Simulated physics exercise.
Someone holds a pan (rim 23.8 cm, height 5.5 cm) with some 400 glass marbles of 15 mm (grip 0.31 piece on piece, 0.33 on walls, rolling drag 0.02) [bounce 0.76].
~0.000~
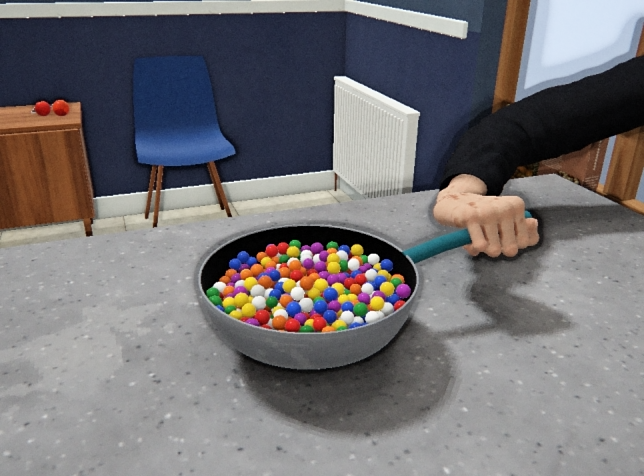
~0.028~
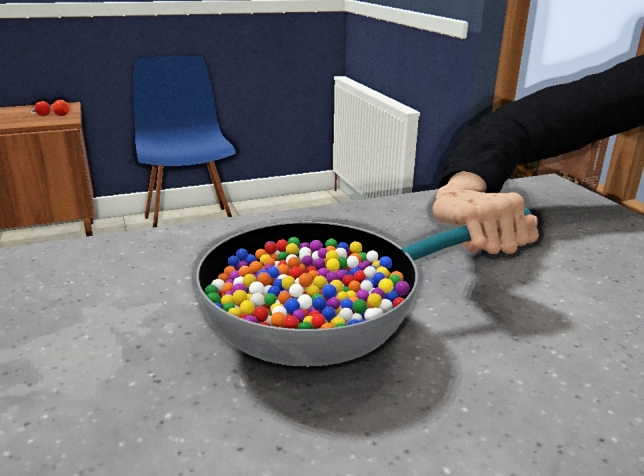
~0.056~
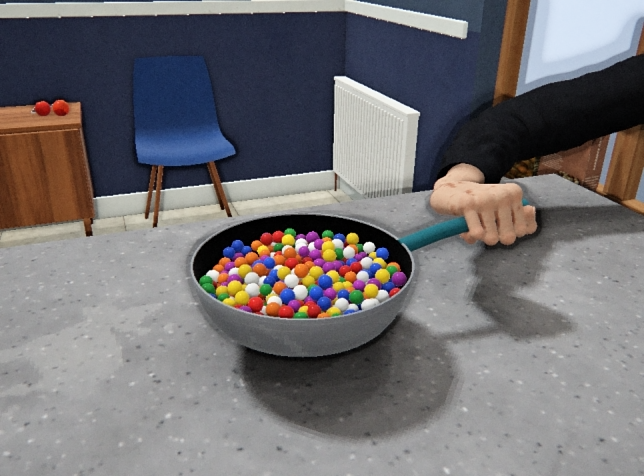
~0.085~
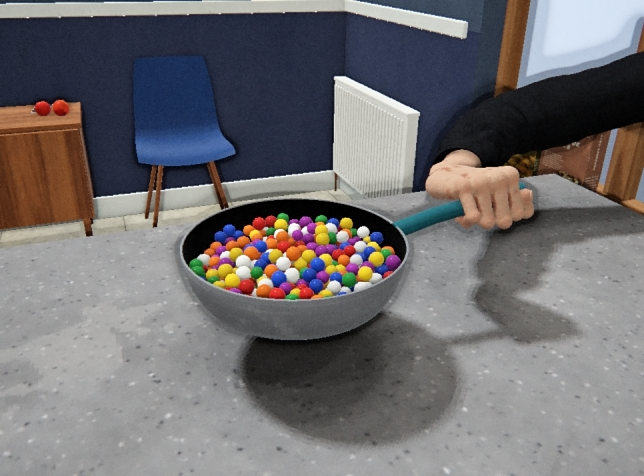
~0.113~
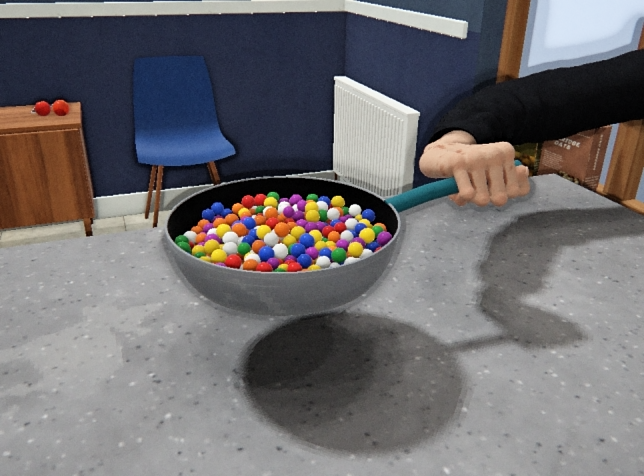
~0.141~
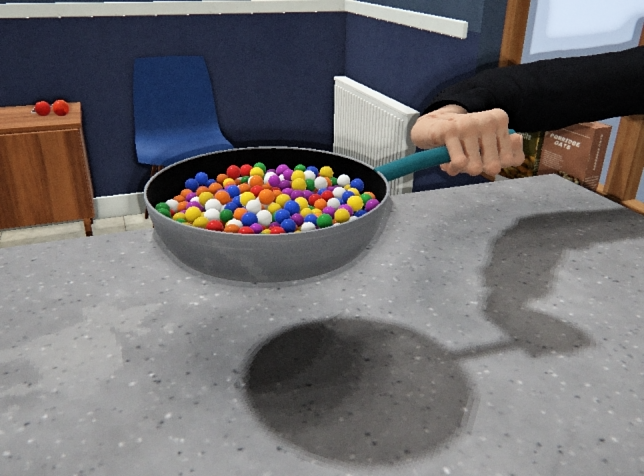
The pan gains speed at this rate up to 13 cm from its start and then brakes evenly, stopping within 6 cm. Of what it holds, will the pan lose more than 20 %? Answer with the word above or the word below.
The word is above.
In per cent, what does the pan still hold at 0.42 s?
Load share: About 35 %.
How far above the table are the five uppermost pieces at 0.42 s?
Estimate: Close to 38 cm.
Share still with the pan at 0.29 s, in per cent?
Share of load: Near 45 %.
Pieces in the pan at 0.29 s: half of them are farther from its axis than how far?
Roughly 8.0 cm.
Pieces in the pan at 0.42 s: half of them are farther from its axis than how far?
9.5 cm, give or take.
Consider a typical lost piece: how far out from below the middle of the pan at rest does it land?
I'd put it at around 24 cm.
After 0.29 s, pan 45 %, in the air 55 %; middle of the pieces not yet landed near (169, 66).
Then, at 0.42 s, pan 35 %, in the air 65 %; middle of the pieces not yet landed near (97, 117).
After 0.53 s, pan 30 %, in the air 65 %; middle of the pieces not yet landed near (79, 238).
Then, at 0.64 s, fallen left of where it stops 65 %, pan 30 %; middle of the pieces not yet landed near (192, 182).
In the end, at 1.5 s, fallen left of where it stops 70 %, pan 30 %.
